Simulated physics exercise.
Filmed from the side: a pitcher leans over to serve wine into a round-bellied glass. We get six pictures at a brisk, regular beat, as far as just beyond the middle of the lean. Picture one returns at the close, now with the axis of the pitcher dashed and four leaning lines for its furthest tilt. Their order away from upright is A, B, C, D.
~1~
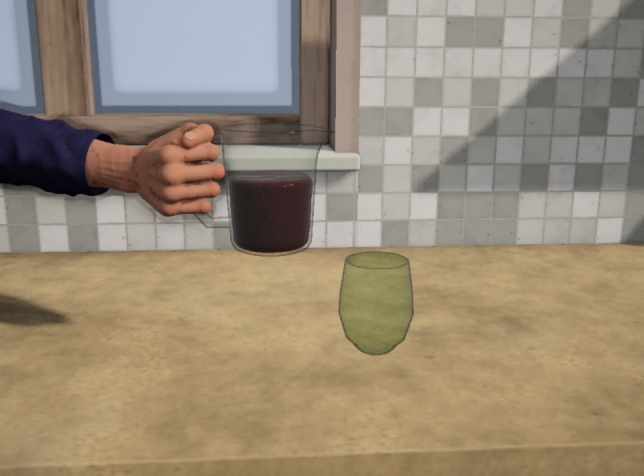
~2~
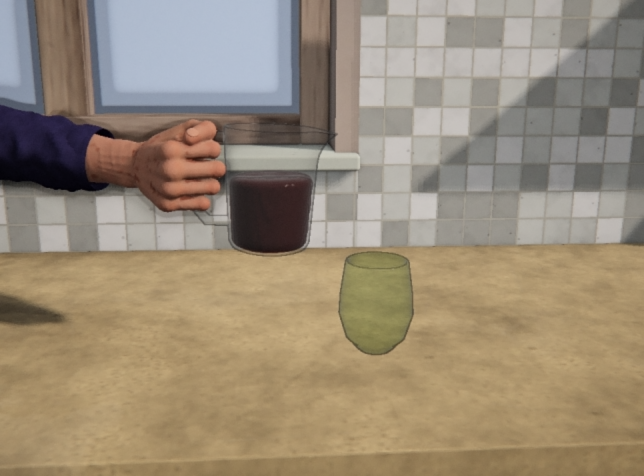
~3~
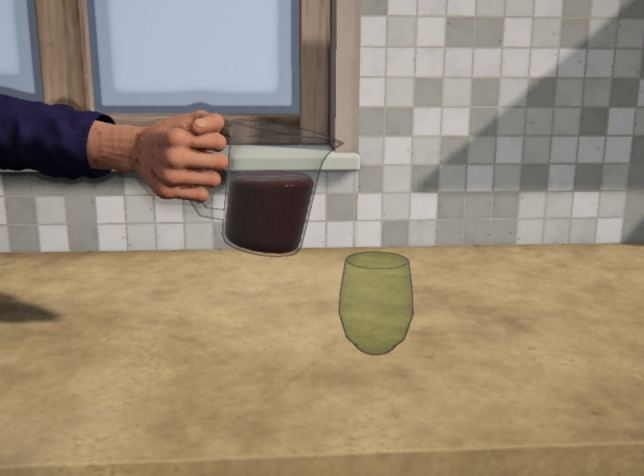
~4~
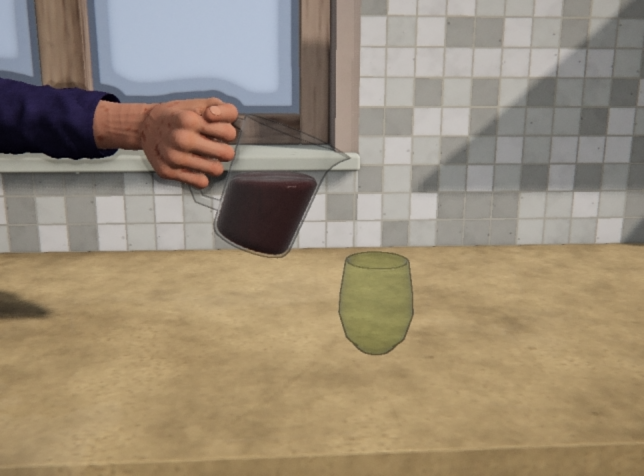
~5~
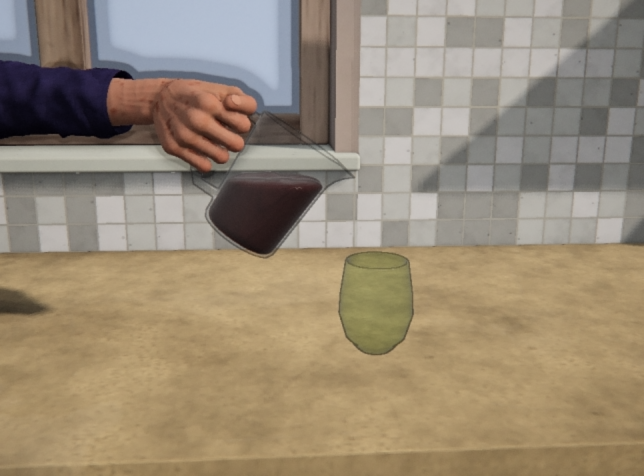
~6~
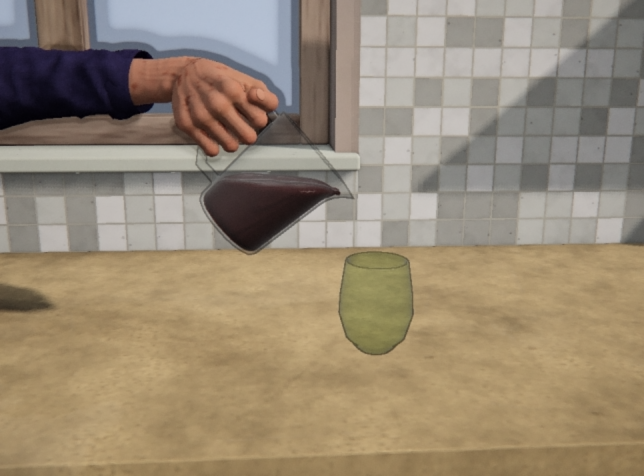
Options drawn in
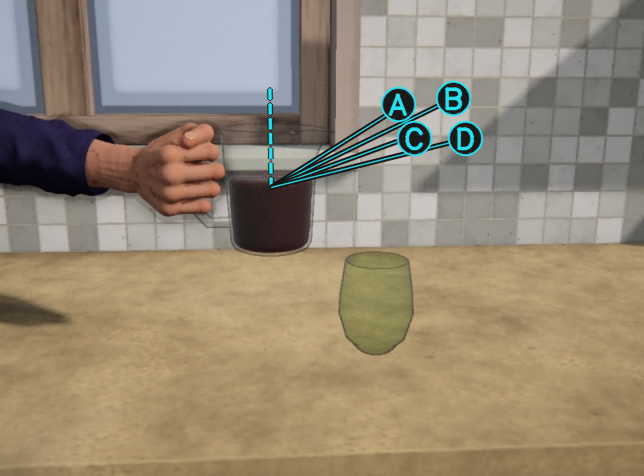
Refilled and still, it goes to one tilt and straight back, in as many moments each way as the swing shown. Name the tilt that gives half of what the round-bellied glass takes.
C.
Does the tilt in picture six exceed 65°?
No.
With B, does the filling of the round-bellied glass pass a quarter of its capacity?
Yes.
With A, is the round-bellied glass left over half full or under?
Under.
In cyan, A at (385, 115); B at (437, 105); C at (396, 141); D at (449, 142).
For mark A, the round-bellied glass ends with about 21 % of what it can hold.
For mark B, the round-bellied glass ends with about 35 % of what it can hold.
For mark C, the round-bellied glass ends with about 50 % of what it can hold.
For mark D, the round-bellied glass ends with about 65 % of what it can hold.
